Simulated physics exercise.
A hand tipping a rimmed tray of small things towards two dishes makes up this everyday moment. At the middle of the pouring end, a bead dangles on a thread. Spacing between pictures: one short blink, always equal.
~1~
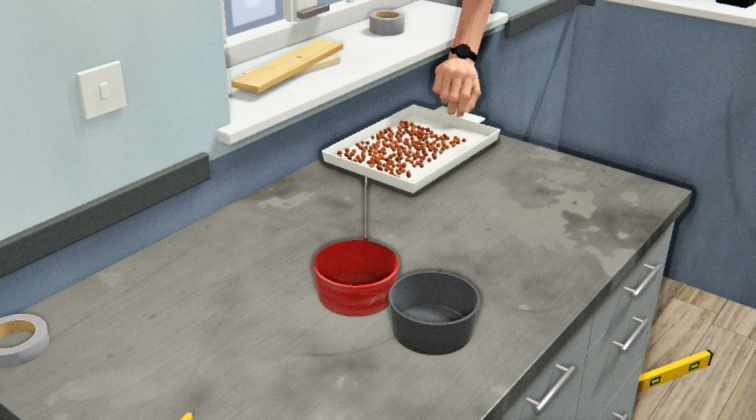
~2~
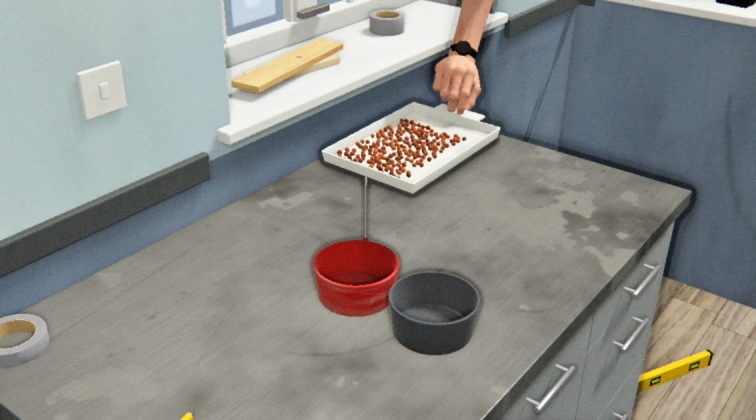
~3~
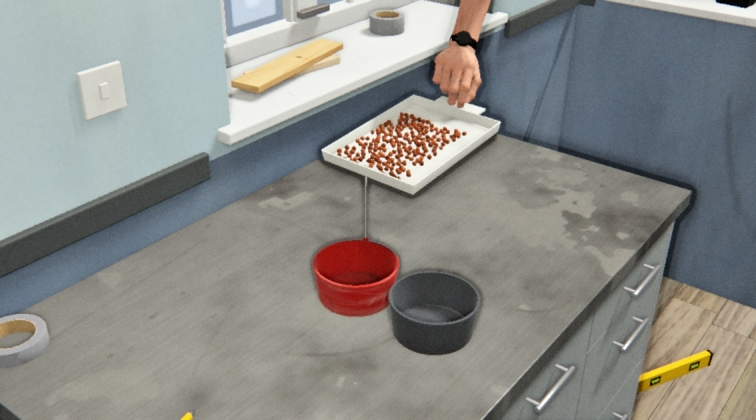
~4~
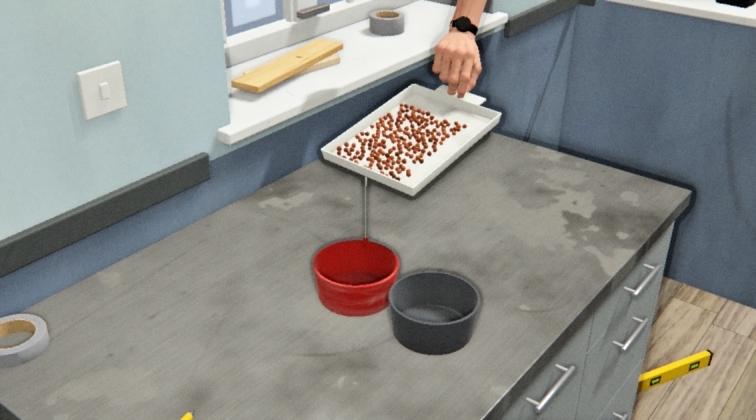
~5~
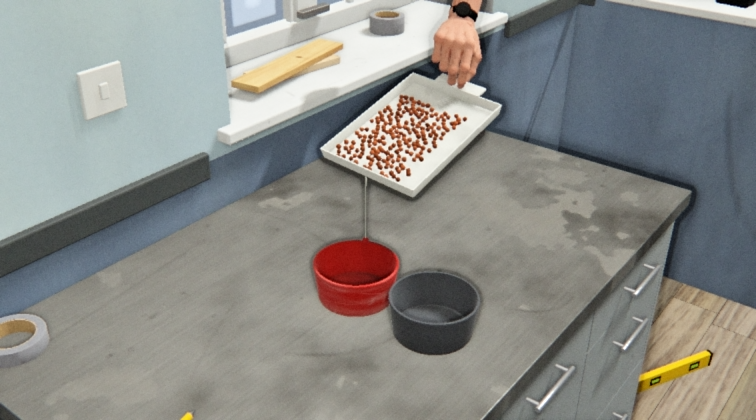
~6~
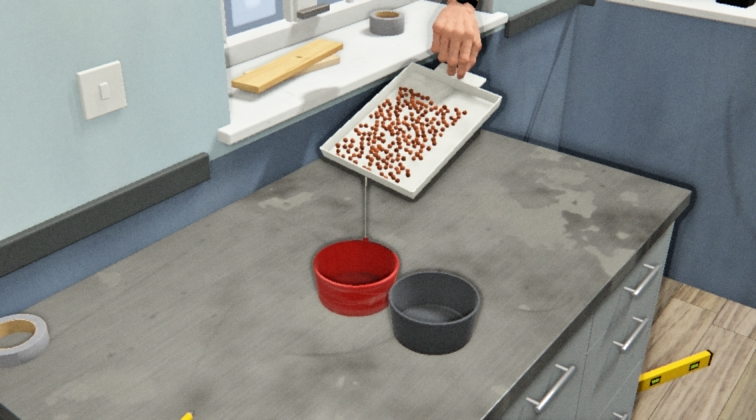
At first, a hand grips the far end of a white rimmed tray of small reddish-brown pellets, held nearly level above a grey worktop with one red and one dark grey dish. Then the hand gradually raises that end, tilting the tray clearly towards its near right corner while the dishes stay still.
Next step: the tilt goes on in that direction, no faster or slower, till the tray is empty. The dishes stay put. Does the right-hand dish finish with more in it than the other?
No.
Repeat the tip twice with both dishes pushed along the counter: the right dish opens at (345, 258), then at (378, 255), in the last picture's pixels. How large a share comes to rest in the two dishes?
Around 40 percent the first time, around 70 percent the second.
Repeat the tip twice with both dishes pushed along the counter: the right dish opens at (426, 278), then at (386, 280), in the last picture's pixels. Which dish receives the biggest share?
The dish to the right, then the dish to the right.
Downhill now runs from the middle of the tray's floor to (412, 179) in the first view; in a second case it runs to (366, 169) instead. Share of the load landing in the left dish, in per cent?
I'd say some 40 in a hundred at first, then 60 in a hundred.
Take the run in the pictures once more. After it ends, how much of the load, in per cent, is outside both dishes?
About 30 per cent.
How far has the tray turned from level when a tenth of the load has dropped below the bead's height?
It is at around 110 degrees.
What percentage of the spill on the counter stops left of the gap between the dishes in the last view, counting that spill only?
Roughly 20 percent.
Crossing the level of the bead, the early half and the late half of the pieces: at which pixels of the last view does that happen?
First part (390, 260), rest (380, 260).
Just after the last frame, tray tipped steeply; almost all on the tray; just a few in the air.
A moment on, tray tipped past a quarter turn; the larger part on the tray; just a few in the right dish; just a few in the left dish; just a few outside both; about a tenth in the air.
Further on, tray tipped past a quarter turn; about a tenth in the right dish; roughly two thirds in the left dish; roughly a quarter outside both.
When it is over, tray tipped past a quarter turn; about a tenth in the right dish; roughly two thirds in the left dish; roughly a quarter outside both.
